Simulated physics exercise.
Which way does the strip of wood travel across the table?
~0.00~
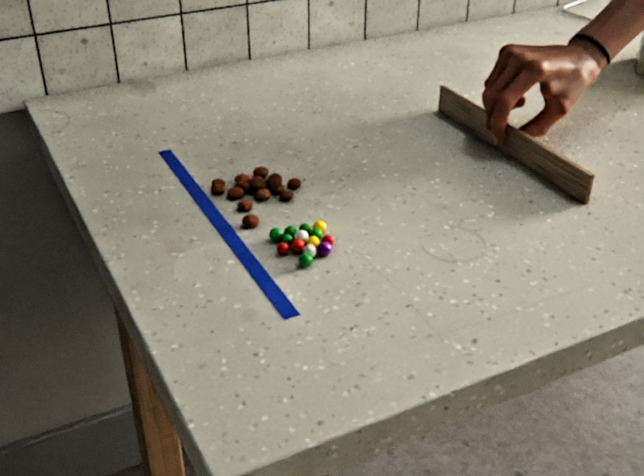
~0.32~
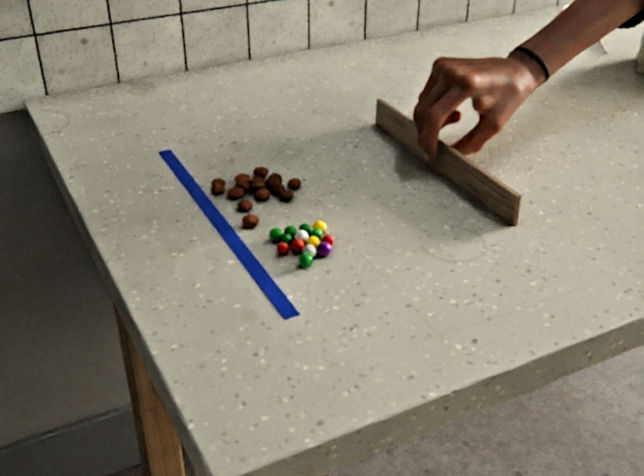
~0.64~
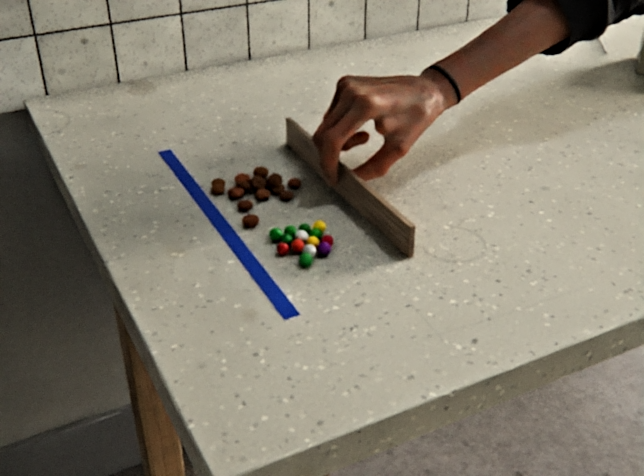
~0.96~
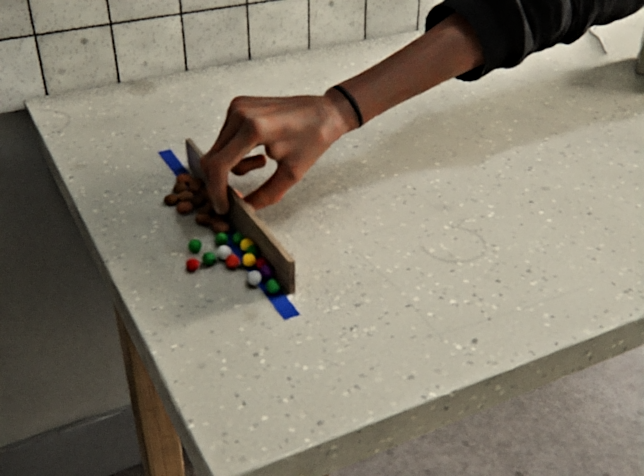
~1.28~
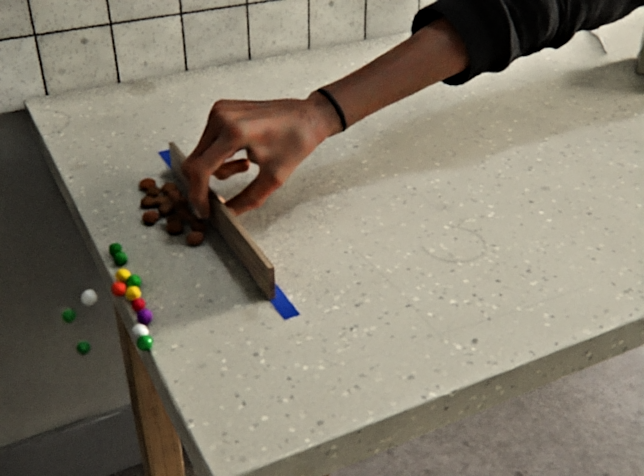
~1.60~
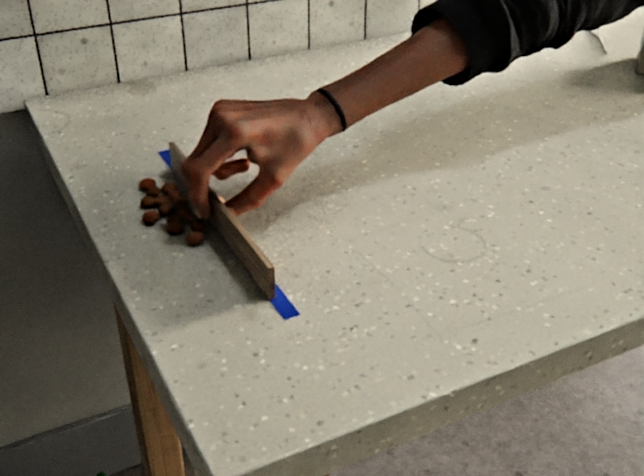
It travels to the left, toward the line of blue tape.
A strip of wood, held upright by a hand, slides left across a speckled pale table toward two batches of small loose bits, one brown and one of brightly coloured balls, with a line of blue tape beyond them. It reaches both batches and pushes them left over the tape. The wood stops at the tape, and the brown bits come to rest just past it. The coloured balls keep rolling to the left edge, where some are already dropping off. At the end the coloured balls are all gone from the table, while the brown bits remain beside the wood.
